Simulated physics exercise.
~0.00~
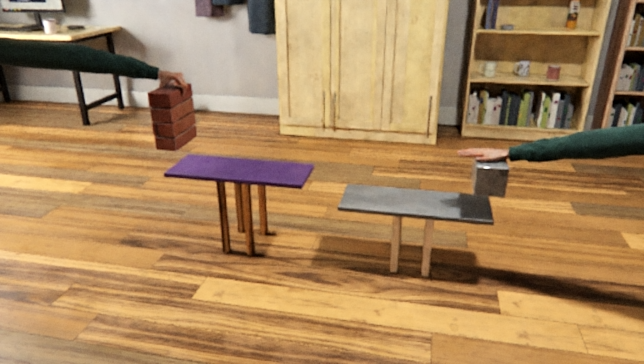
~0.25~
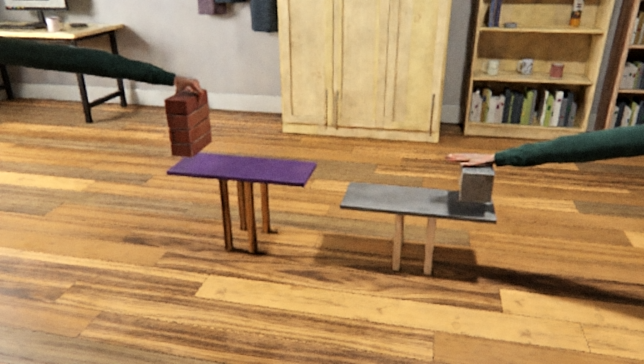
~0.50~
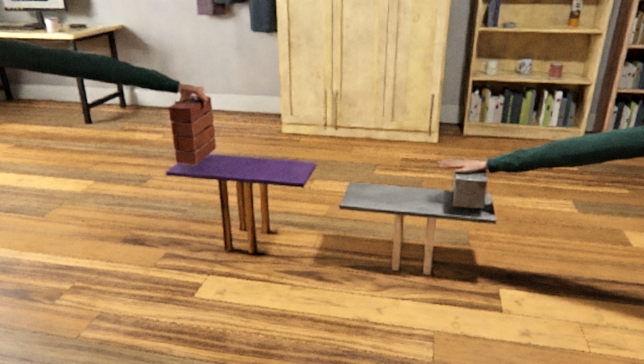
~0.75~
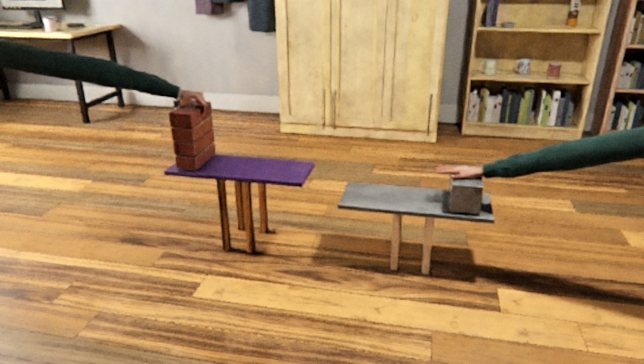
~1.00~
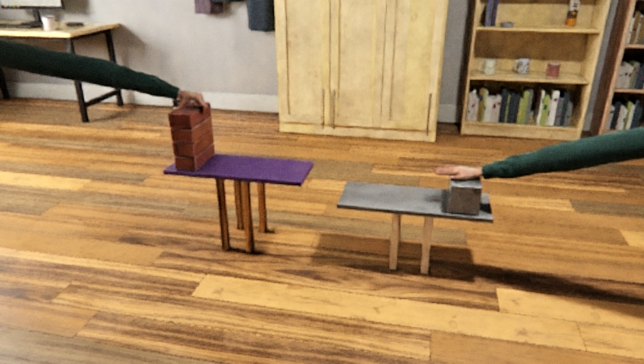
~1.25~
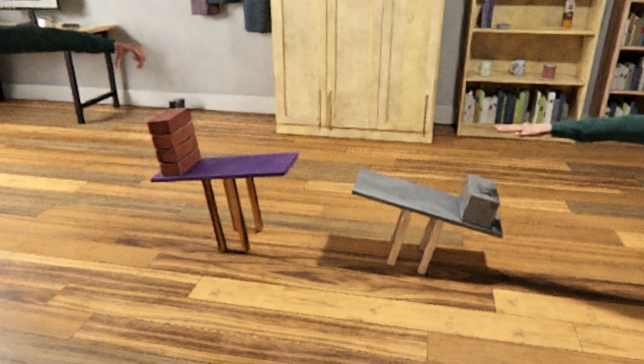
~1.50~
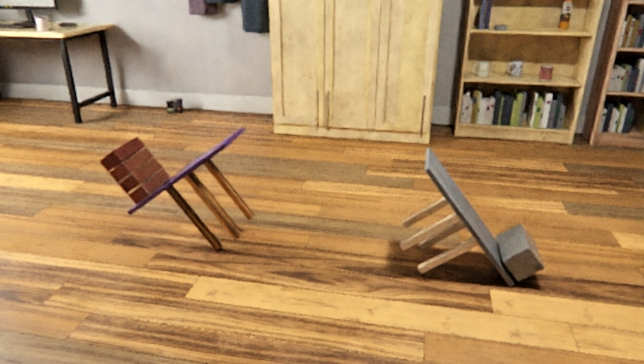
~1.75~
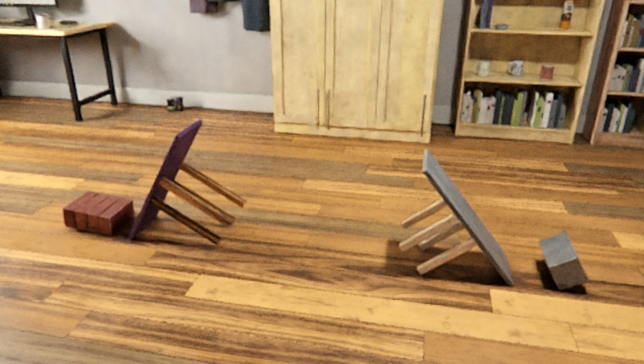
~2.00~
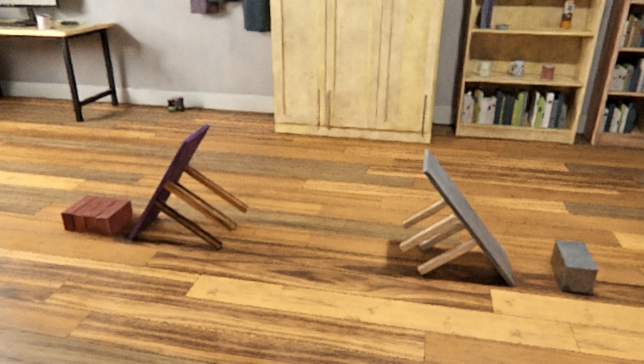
Two hands release bricks and a grey block, and both small tables tip over outward.
